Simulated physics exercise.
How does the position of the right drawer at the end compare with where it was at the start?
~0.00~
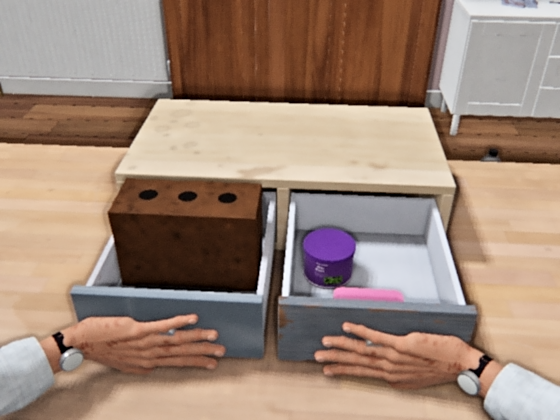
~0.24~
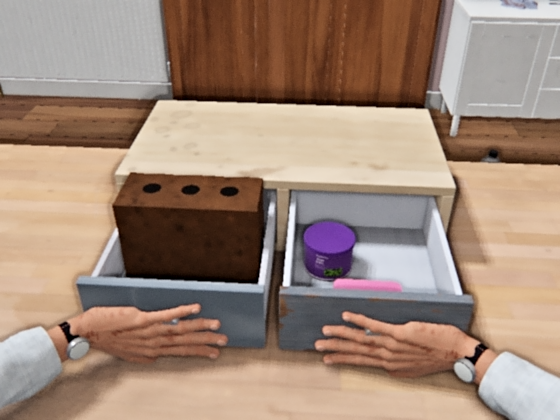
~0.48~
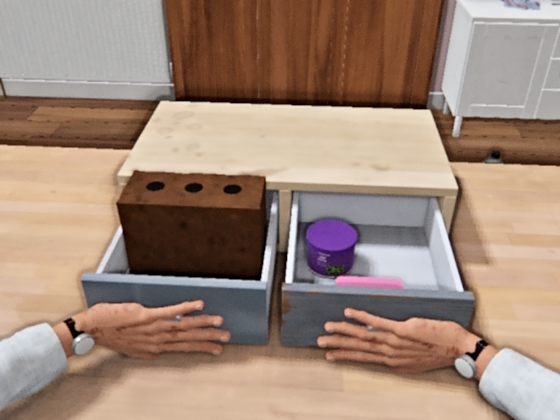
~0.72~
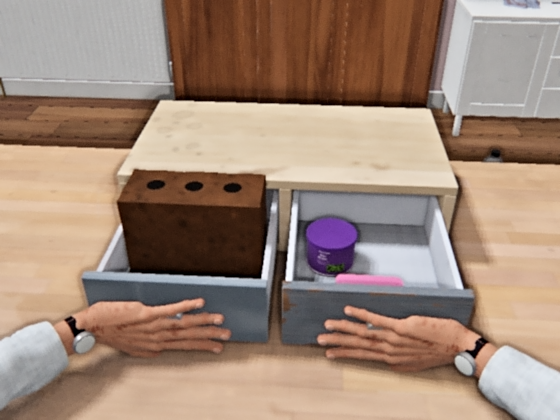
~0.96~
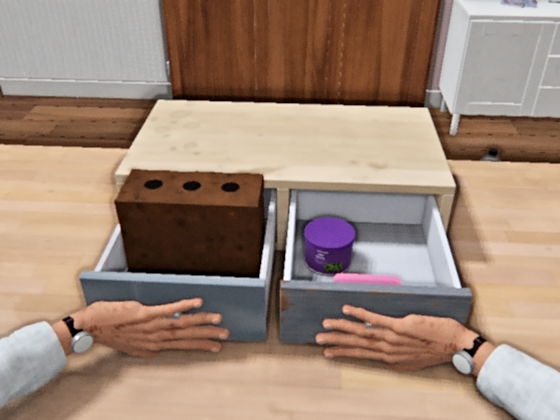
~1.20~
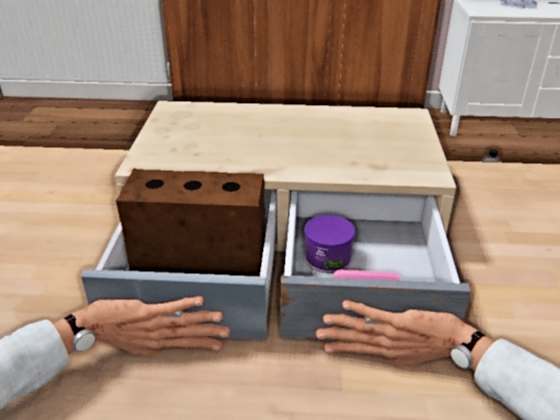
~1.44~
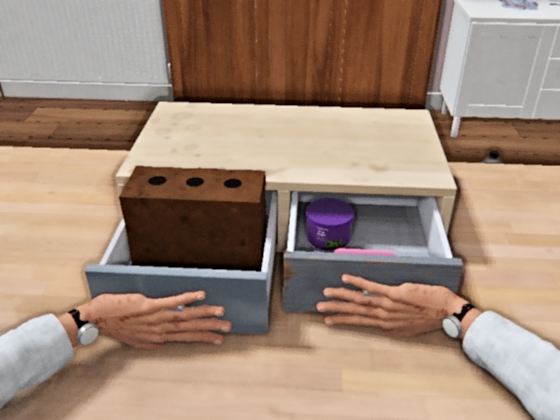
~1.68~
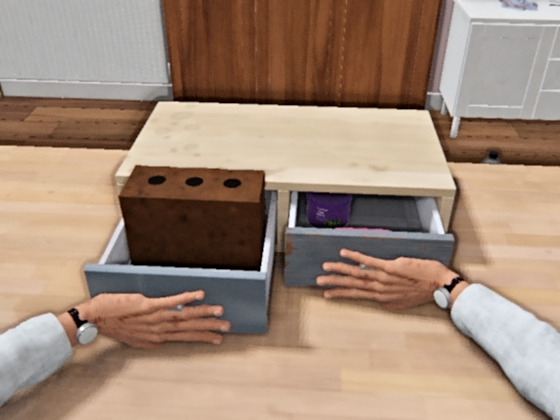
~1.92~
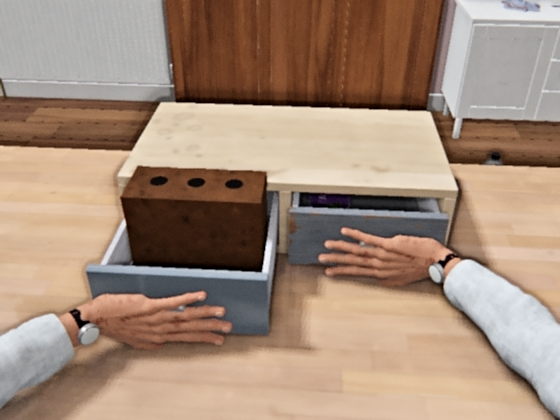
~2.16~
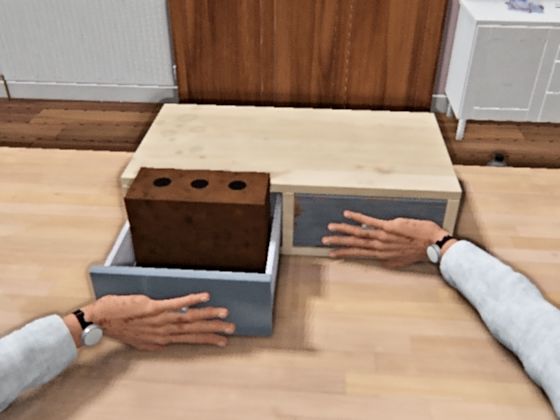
At the start the right drawer stands open with a purple tub and a pink item showing inside. By the end it has been pushed back into the chest and sits flush, hiding them.
